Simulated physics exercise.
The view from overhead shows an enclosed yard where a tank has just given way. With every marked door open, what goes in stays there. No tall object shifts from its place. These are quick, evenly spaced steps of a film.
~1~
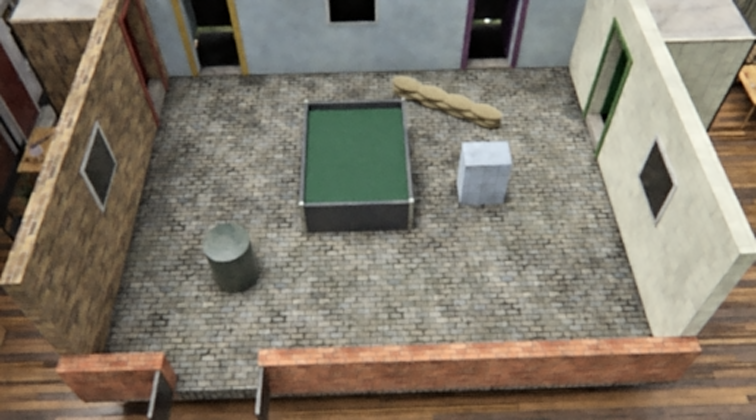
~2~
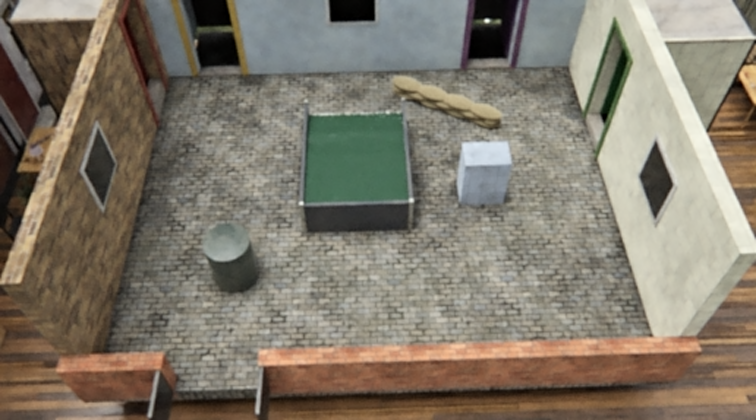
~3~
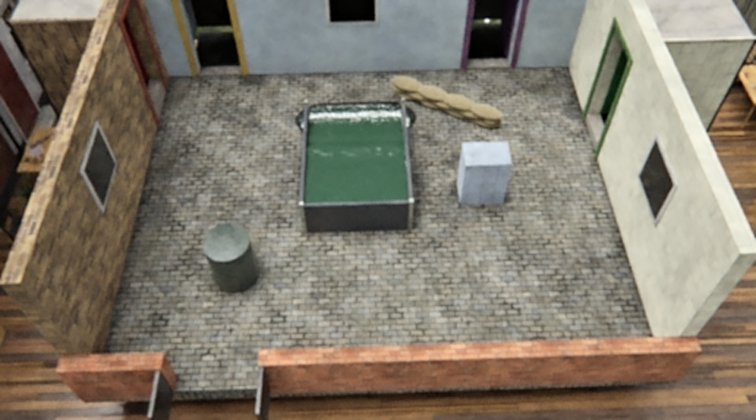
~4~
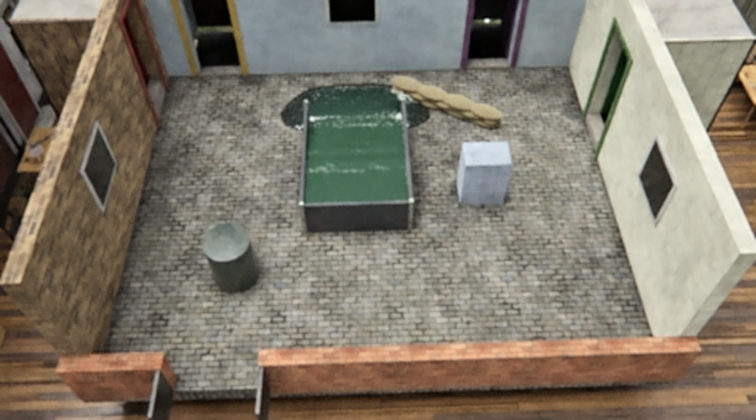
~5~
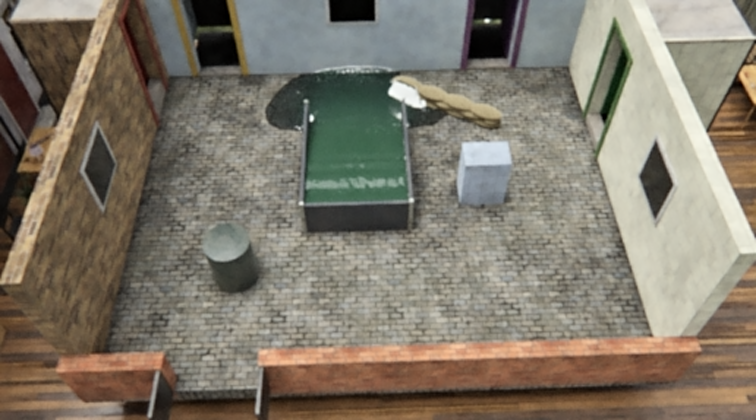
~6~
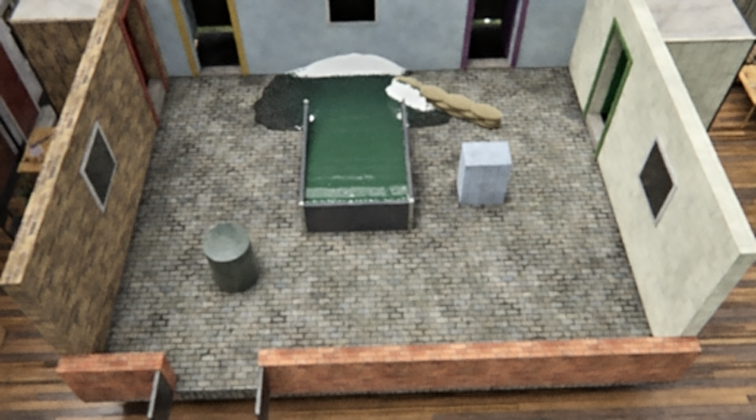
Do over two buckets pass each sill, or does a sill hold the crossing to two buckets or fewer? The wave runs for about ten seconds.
The yellow door passes over two; the green door holds it to two or fewer; the purple door holds it to two or fewer; the red door holds it to two or fewer.
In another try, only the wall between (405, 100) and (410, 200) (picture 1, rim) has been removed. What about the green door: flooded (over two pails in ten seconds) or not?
Note on green - it gets too much.
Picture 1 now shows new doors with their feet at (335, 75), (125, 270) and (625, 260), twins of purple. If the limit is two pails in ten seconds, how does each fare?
The three doors, in turn: Is beyond it, is short of it, is short of it.
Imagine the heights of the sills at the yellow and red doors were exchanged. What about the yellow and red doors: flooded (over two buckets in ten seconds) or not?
Swap done - yellow door doesn't reach it, red door gets too much.
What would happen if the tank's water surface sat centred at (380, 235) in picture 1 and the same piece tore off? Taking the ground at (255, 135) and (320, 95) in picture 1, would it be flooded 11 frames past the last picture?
Hit, hit.
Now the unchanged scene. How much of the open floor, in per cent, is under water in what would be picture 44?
About 75 per cent.
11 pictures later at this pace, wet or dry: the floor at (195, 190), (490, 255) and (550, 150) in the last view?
Result, in that order: Not wetted / not wetted / not wetted.
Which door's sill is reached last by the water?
Answer - the green one.
A moment on, water covers 15 % of the floor; the yellow door wet at the sill, nothing in, the green door not reached, the purple door wet at the sill, nothing in, the red door not reached.
Next, water covers 30 % of the floor; the yellow door under two buckets in, the green door not reached, the purple door wet at the sill, nothing in, the red door wet at the sill, nothing in.
Then, water covers 45 % of the floor; the yellow door over two buckets in, the green door wet at the sill, nothing in, the purple door wet at the sill, nothing in, the red door wet at the sill, nothing in.
Later, water covers 75 % of the floor; the yellow door far over two buckets in, the green door wet at the sill, nothing in, the purple door wet at the sill, nothing in, the red door wet at the sill, nothing in.
In the end, water covers 95 % of the floor; the yellow door far over two buckets in, the green door wet at the sill, nothing in, the purple door under two buckets in, the red door wet at the sill, nothing in.
